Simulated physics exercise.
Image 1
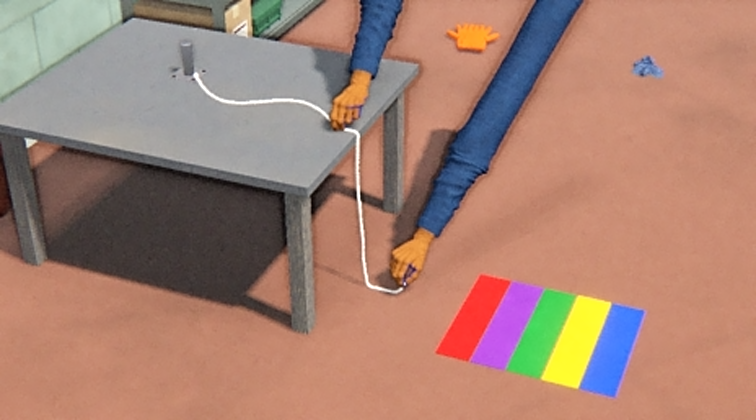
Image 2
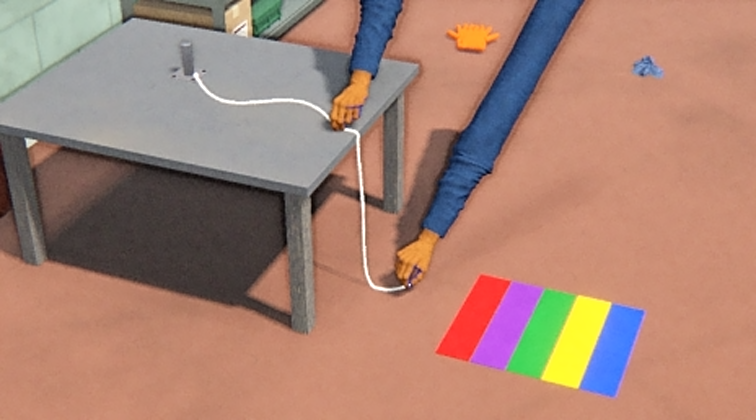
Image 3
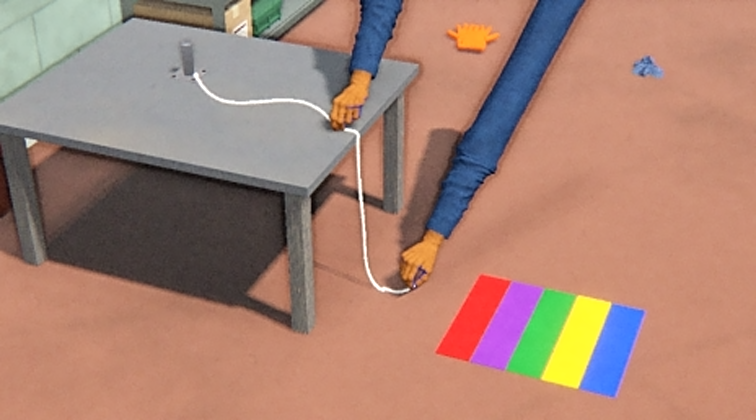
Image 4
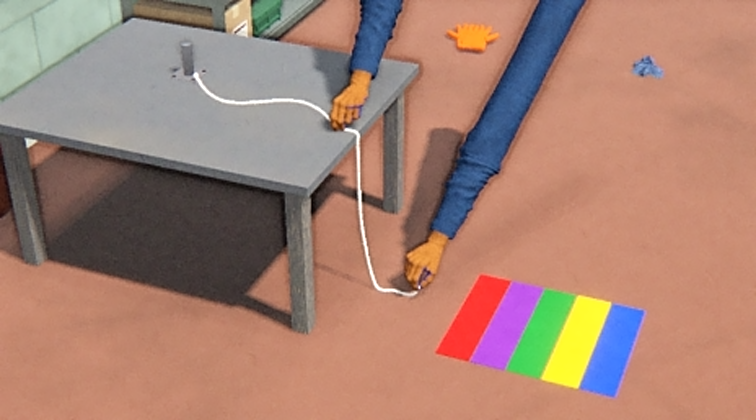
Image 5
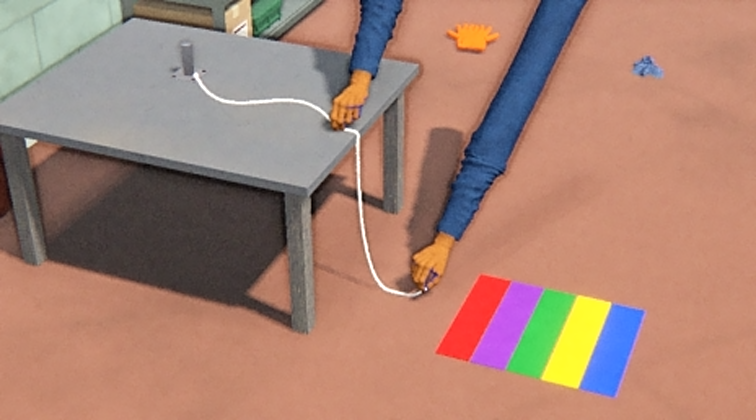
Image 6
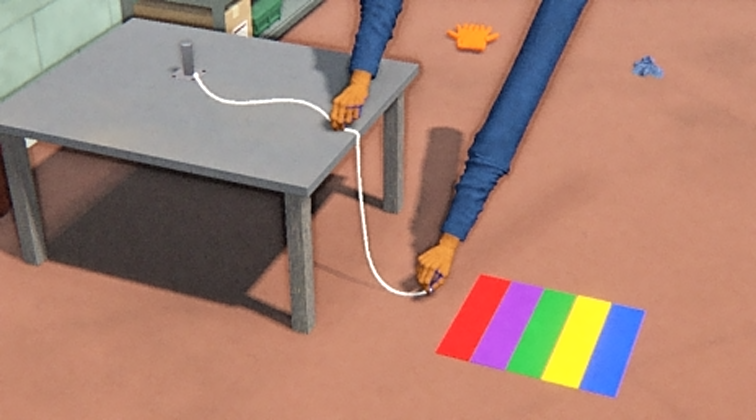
A hand in a blue sleeve draws the end of a white cord slowly to the right across a reddish-brown floor, seen from above at an angle. A second hand rests on the cord at the edge of a grey table, where it runs from a small post, and red, purple, green, yellow and blue stripes lie at right. The hanging cord bends slightly, while the camera stays still.
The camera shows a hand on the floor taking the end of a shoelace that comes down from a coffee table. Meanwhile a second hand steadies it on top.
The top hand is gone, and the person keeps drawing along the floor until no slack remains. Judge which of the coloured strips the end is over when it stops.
It is over the green strip.
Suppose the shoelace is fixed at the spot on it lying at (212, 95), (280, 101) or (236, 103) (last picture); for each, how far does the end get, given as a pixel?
Approximately at (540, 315), at (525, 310) and at (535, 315), in that order.
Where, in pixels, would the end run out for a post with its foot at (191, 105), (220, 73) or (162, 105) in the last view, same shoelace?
(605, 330), (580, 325) and (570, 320).
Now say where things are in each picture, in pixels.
End (404, 284); red (460, 342); purple (495, 350); green (530, 359); yellow (566, 367); blue (603, 376), in the first frame.
End (410, 285); shoelace through (204, 88) (258, 102) (321, 111) (358, 148) (363, 211) (366, 273), in the second frame.
End (414, 286), in the third frame.
End (419, 287); shoelace through (204, 88) (258, 102) (321, 111) (358, 148) (360, 210) (371, 274), in the fourth frame.
End (426, 289), in the fifth frame.
End (430, 290); shoelace through (204, 88) (258, 102) (321, 111) (358, 148) (362, 210) (375, 274), in the sixth frame.
Soon after, end near (501, 306); over purple.
After that, end near (532, 313); over green.
At the stop, end near (551, 317); over green. It gets as far as the green strip.
